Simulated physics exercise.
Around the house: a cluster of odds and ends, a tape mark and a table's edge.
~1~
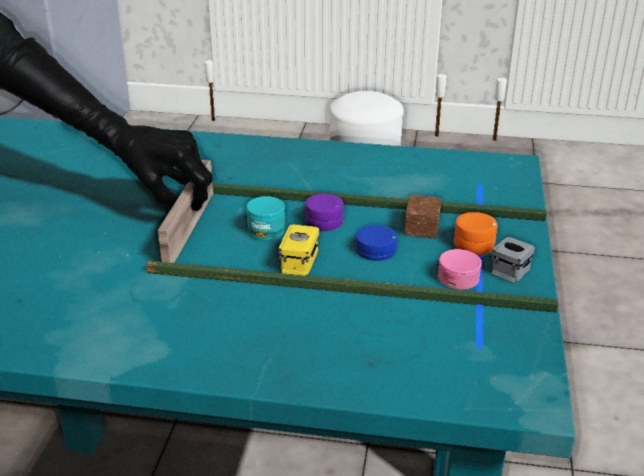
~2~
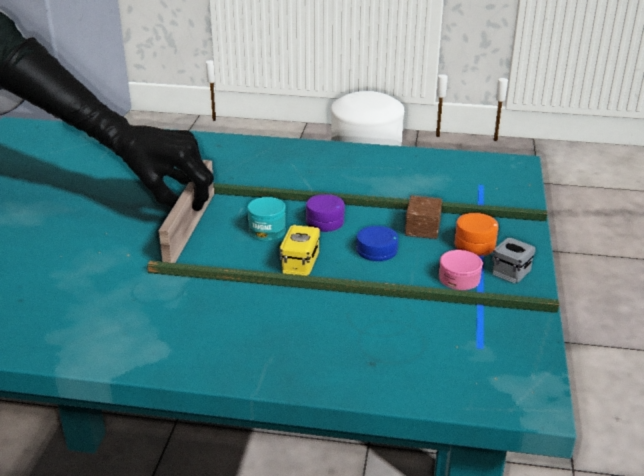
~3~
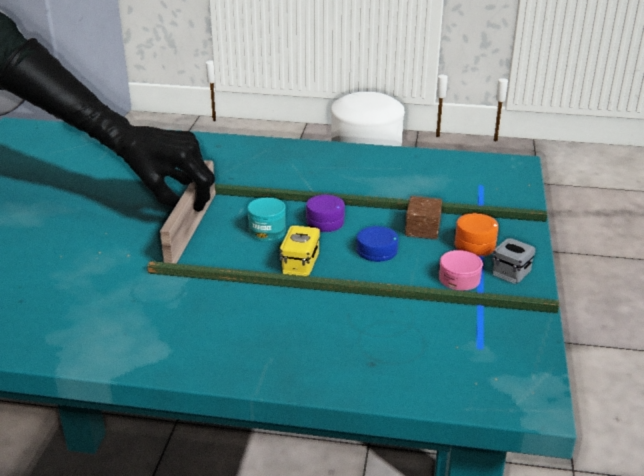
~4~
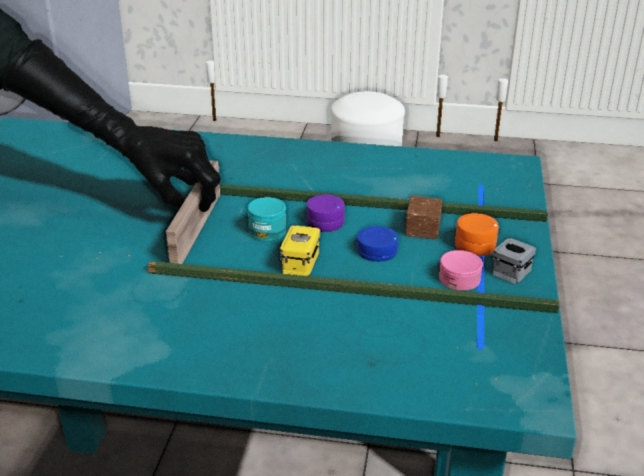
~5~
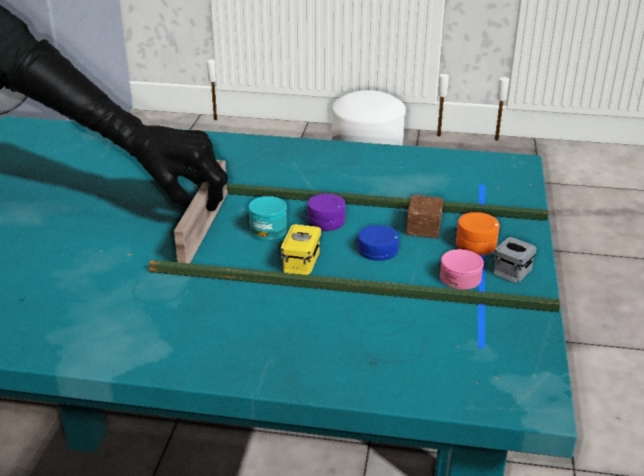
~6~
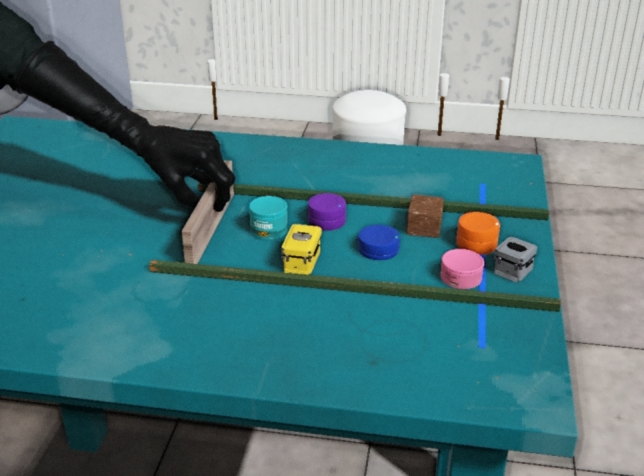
A black-gloved hand slides a wooden board slightly right toward colourful objects on a teal table.
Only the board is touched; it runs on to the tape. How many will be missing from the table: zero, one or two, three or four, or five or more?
The number that fall off is one or two.
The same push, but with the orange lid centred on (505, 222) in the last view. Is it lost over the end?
It goes over.
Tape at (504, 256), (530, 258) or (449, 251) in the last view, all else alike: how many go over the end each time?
In that order 3, 5 and 0.
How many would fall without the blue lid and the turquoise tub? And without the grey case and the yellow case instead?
Fallen: 0, and 0 in the other try.
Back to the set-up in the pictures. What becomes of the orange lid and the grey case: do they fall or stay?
The orange lid tumbles off, the grey case goes over.
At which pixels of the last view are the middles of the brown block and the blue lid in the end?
The brown block at (539, 221), the blue lid at (535, 261).
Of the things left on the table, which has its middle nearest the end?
Foremost is the brown block.
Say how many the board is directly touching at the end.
The number is 3.
Early on, none off yet; grey case at rest near (515, 260); orange lid at rest near (478, 234); pink tub at rest near (462, 269).
A while later, none off yet; grey case moving near (522, 263); orange lid travelled about its own width near (521, 242); pink tub travelled about its own width near (488, 279).
Finally, the number that fall off is one or two; lost, orange lid and grey case.
